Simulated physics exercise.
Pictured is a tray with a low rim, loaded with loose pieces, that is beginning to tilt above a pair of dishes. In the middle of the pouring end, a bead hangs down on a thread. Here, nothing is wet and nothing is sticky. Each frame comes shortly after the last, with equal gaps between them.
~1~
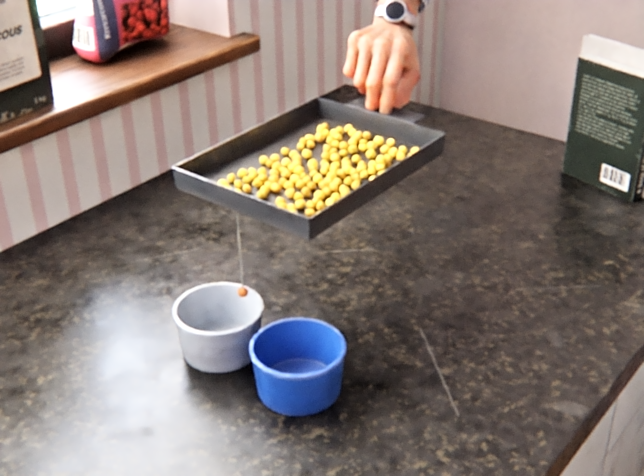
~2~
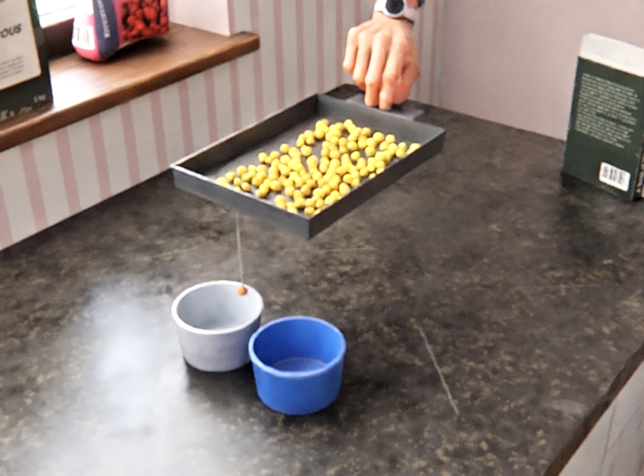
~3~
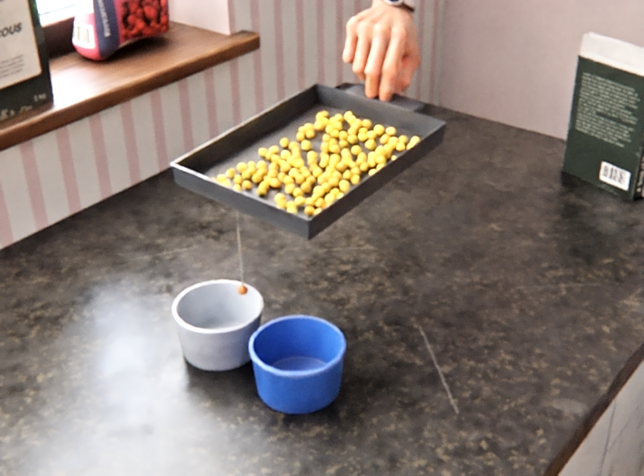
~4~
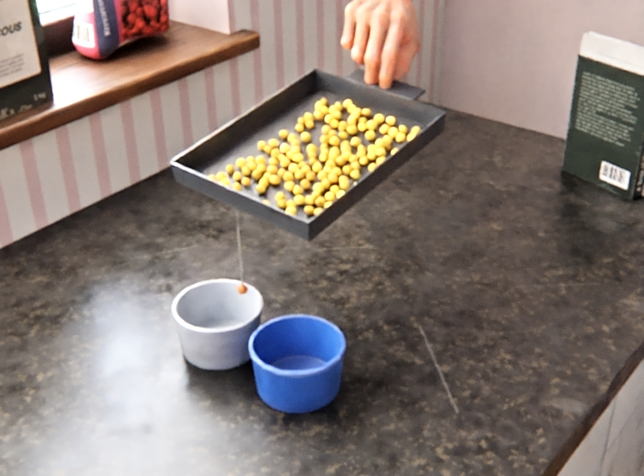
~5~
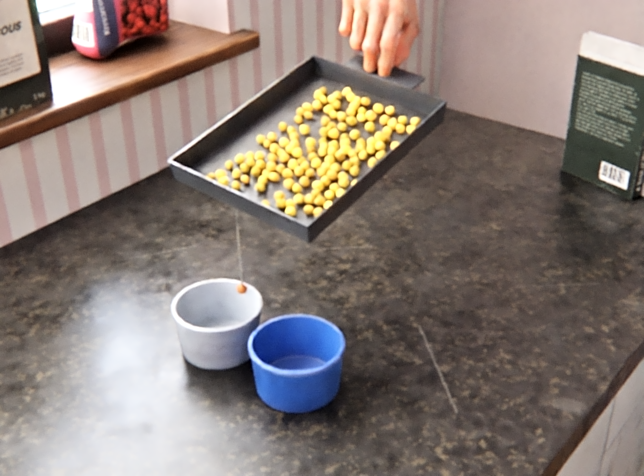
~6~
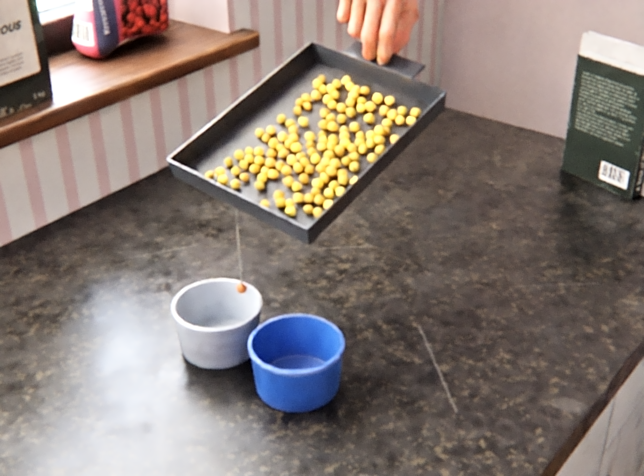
We see a hand holding a dark tray of yellow puffed corn balls above a pale dish and a blue dish, then raising the far end so the tray tilts gradually toward its near right corner, while the orange bead hangs almost still.
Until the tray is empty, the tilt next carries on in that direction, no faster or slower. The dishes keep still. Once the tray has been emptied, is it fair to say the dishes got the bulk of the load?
So the dishes mostly succeed at catching it, really.
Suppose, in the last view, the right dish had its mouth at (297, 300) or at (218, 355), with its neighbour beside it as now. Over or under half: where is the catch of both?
For the two places in order: A minority share, a minority share.
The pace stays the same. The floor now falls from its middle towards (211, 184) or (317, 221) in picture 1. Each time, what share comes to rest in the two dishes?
You'd see roughly 20 per cent the first time and 50 per cent the second.
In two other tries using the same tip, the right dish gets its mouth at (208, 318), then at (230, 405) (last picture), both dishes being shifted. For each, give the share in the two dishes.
You'd get 10 in a hundred the first time and 0 in a hundred the second.
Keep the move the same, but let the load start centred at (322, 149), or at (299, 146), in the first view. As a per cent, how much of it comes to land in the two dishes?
Try 1: 70 %; try 2: 60 %.
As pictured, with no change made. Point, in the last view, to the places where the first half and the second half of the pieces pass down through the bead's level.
I'd put it at roughly (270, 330), and after that at roughly (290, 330).
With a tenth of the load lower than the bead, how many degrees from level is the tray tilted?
The angle is around 115°.
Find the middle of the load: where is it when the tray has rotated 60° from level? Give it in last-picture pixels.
The middle of the pieces sits at roughly (293, 179).
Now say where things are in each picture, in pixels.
Corners of the pouring end near (175, 167) and (309, 217), level; middle of the load near (325, 172), puffed corn balls; left dish near (189, 345); right dish near (269, 387); bead on its thread near (243, 292), in the first picture.
Corners of the pouring end near (174, 165) and (309, 217), level; middle of the load near (324, 169), in the second picture.
Corners of the pouring end near (174, 164) and (309, 218), tipped barely, lowest at the right corner; middle of the load near (324, 165), in the third picture.
Corners of the pouring end near (173, 161) and (308, 221), tipped a little, lowest at the right corner; middle of the load near (324, 158), in the fourth picture.
Corners of the pouring end near (171, 160) and (307, 224), tipped a little, lowest at the right corner; middle of the load near (323, 153), in the fifth picture.
Corners of the pouring end near (170, 159) and (307, 227), tipped clearly, lowest at the right corner; middle of the load near (322, 147); left dish near (188, 341); right dish near (267, 383), in the sixth picture.
Shortly afterwards, tray tipped steeply; the whole lot on the tray.
Next, tray tipped right over; all but a few on the tray; only a few in the right dish.
Some moments later, tray tipped past a quarter turn; near two thirds in the right dish; only a few in the left dish; near a quarter outside both.
In the end, tray tipped past a quarter turn; near two thirds in the right dish; only a few in the left dish; near a quarter outside both.
